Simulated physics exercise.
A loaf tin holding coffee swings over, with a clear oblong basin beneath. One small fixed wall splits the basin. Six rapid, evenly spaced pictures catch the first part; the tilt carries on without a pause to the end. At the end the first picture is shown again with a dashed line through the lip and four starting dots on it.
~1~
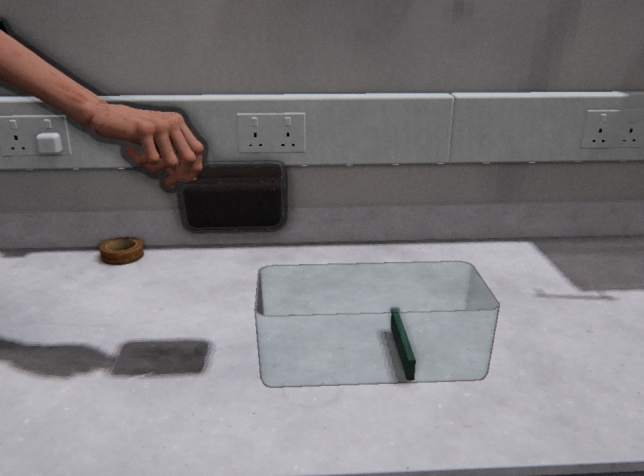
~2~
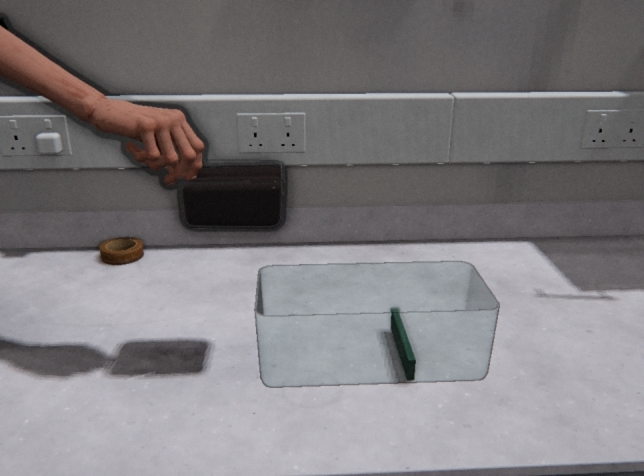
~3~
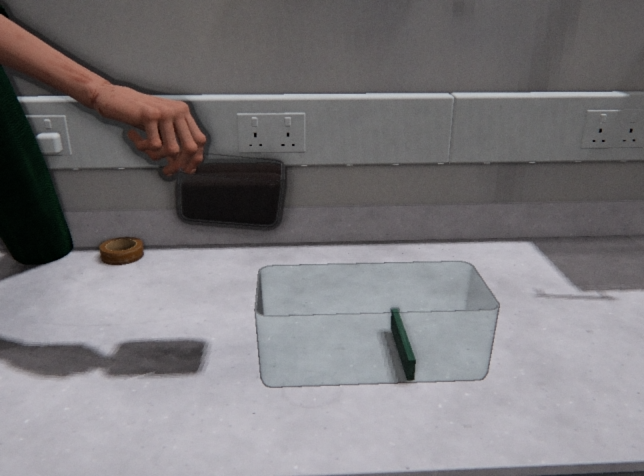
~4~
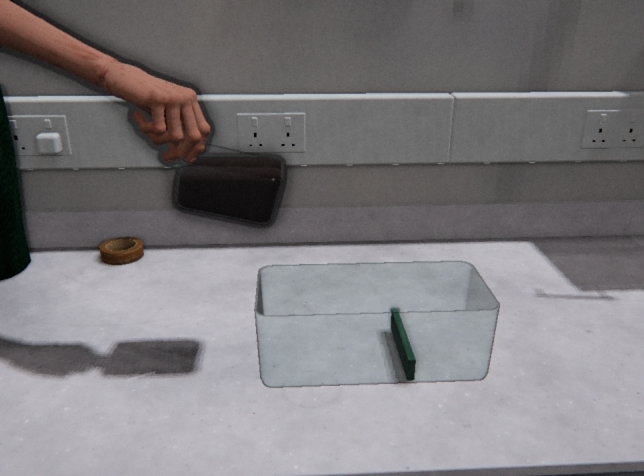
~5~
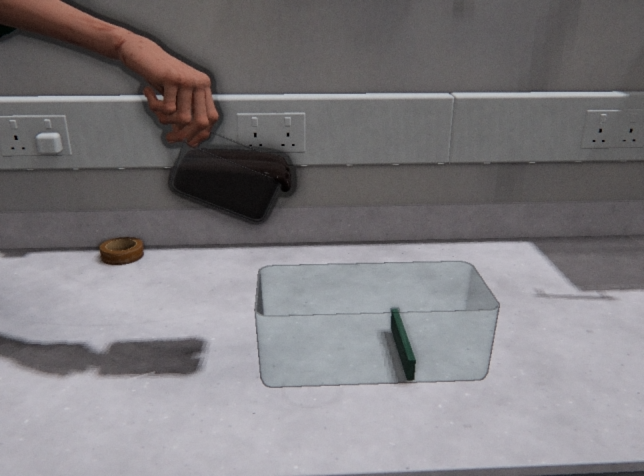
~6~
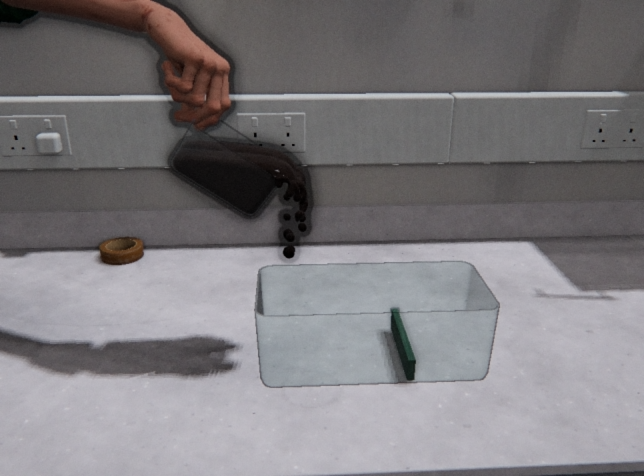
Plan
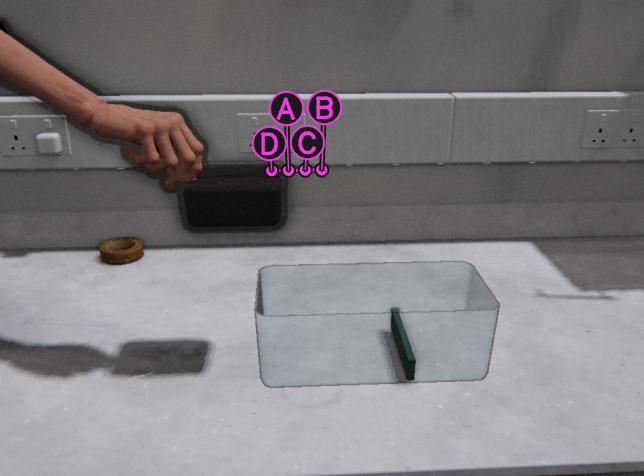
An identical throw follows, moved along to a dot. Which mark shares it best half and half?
Take B.
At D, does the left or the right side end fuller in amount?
The left one.
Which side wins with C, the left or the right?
The left one.
In magenta, A at (288, 170); B at (321, 169); C at (305, 170); D at (271, 170).
If A is chosen, about 87 % ends left of the wall and 11 % right of it.
If B is chosen, about 47 % ends left of the wall and 51 % right of it.
If C is chosen, about 78 % ends left of the wall and 20 % right of it.
If D is chosen, about 85 % ends left of the wall and 13 % right of it.
